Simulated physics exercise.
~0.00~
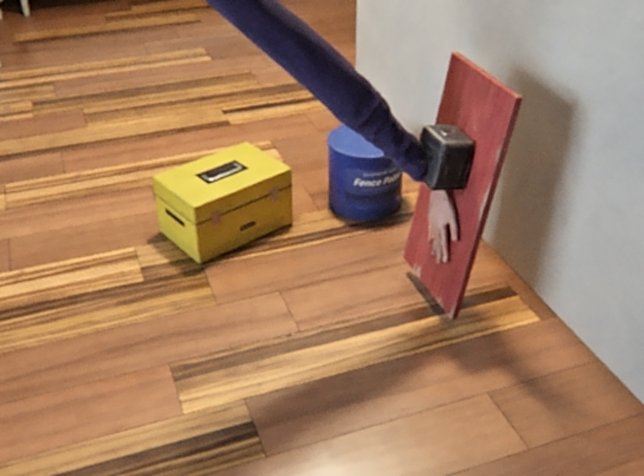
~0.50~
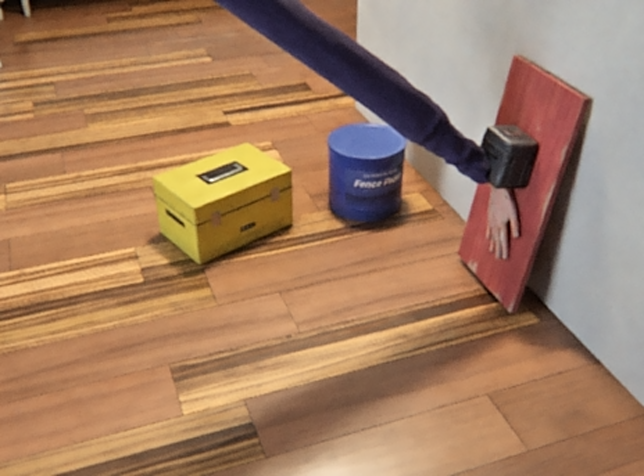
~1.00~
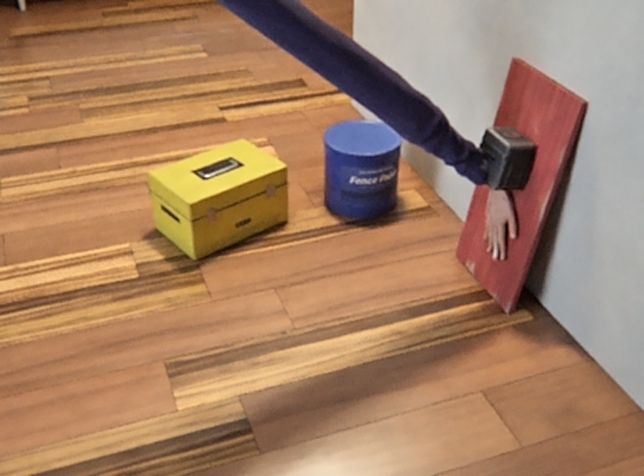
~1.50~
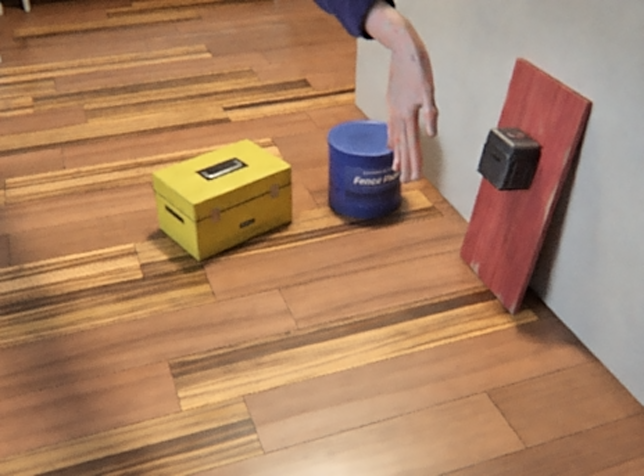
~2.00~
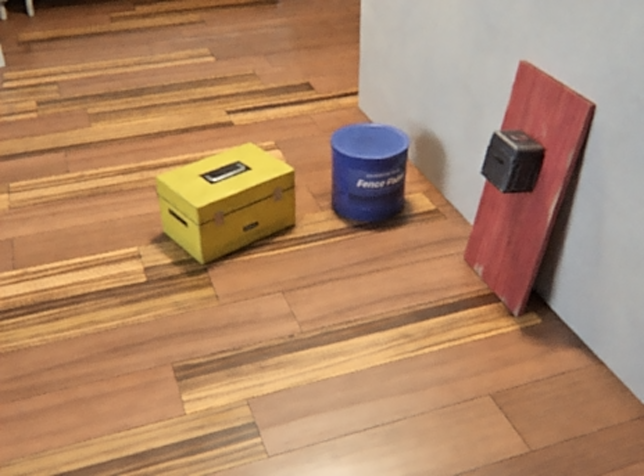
In the video, a hand moves a red board with a dark block on its face to the right and leans it against a wall, near a yellow toolbox and a blue pail. The hand then lets go and withdraws, and the board stays leaning.
